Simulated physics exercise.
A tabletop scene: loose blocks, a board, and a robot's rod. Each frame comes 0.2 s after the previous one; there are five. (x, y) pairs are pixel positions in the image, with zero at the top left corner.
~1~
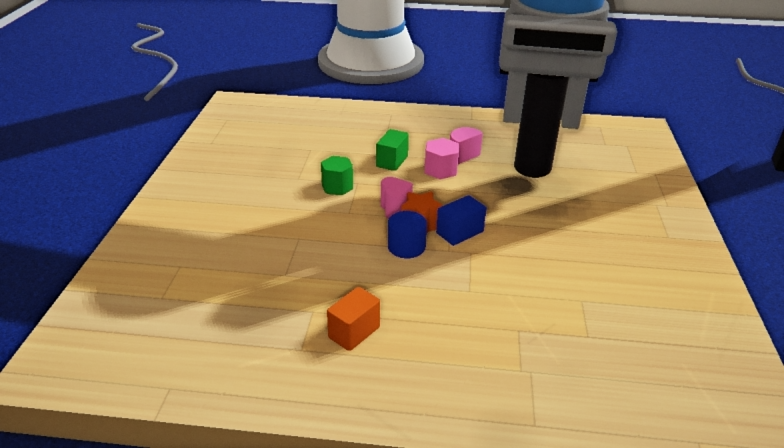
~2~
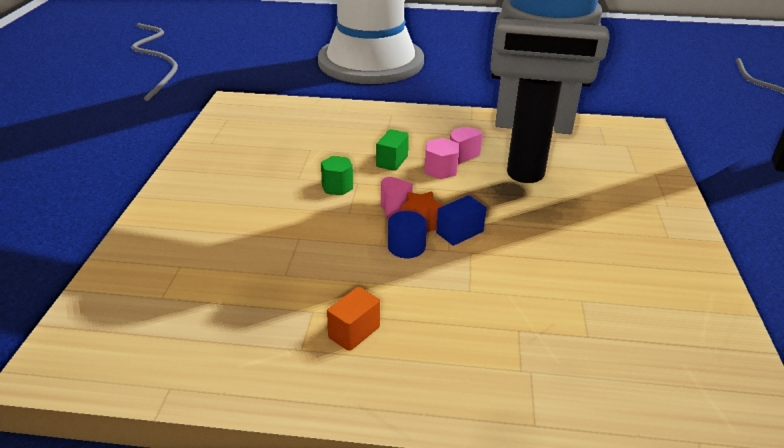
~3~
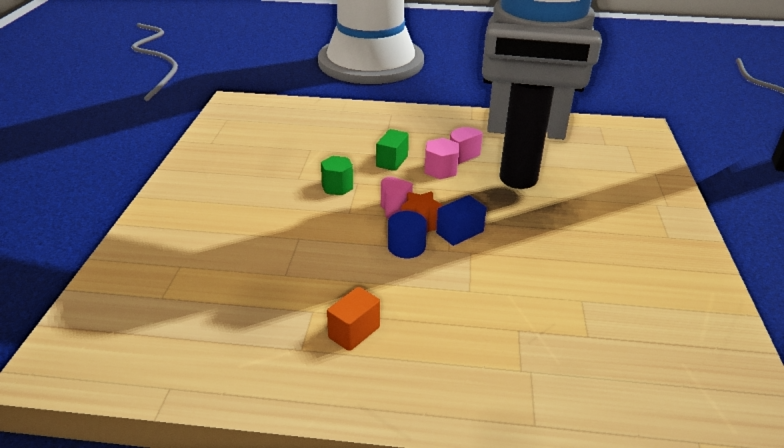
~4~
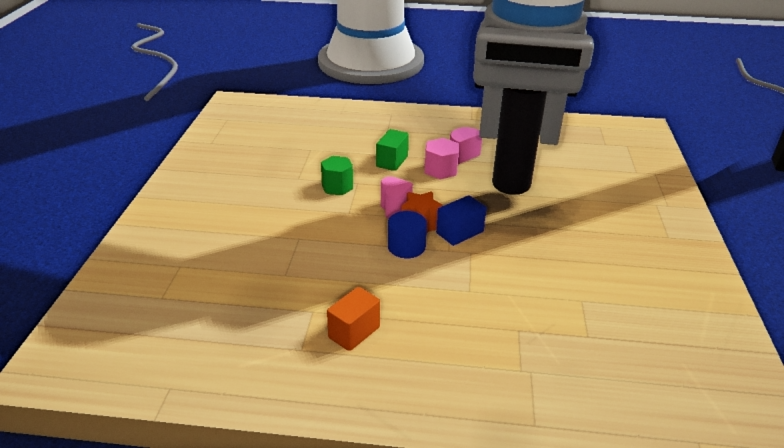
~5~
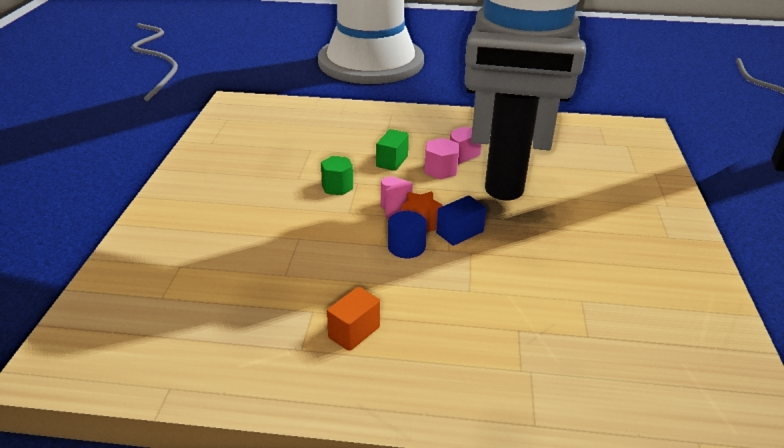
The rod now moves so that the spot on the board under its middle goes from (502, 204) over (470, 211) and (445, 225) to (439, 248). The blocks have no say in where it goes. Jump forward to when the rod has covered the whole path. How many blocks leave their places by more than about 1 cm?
3 or more.
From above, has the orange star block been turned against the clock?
I'd say no.
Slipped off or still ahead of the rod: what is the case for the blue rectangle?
At that point it is up front.
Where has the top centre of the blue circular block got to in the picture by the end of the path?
The centre of its top face lies at (389, 232).
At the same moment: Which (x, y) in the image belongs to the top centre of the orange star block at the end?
The top centre is at (407, 210).
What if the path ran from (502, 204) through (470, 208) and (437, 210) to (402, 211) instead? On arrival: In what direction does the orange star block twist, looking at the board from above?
The sense of turning is anti-clockwise.
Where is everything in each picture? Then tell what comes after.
In the first frame, tip of the rod at (532, 169), middles of tops, pink heart at (396, 185), blue circular block at (407, 221), orange star block at (422, 201), blue rectangle at (462, 207).
In the second frame, rod at (525, 175), nothing pushed.
In the third frame, rod at (518, 180), nothing pushed.
In the fourth frame, rod at (511, 186), nothing pushed.
In the fifth frame, rod at (504, 191), pink heart at (396, 185), blue circular block at (407, 221), orange star block at (422, 201), blue rectangle at (462, 207).
On the path given first. One third of the way, rod at (471, 199); blue rectangle at (459, 210).
Two thirds of the way, rod at (446, 213); blue circular block at (399, 227); orange star block at (412, 205); blue rectangle at (449, 226), turned 50° anticlockwise.
At the end, rod at (440, 235); pink heart unmoved; blue circular block at (389, 232); orange star block at (407, 210), turned 45° clockwise; blue rectangle at (448, 251), turned 65° anticlockwise.
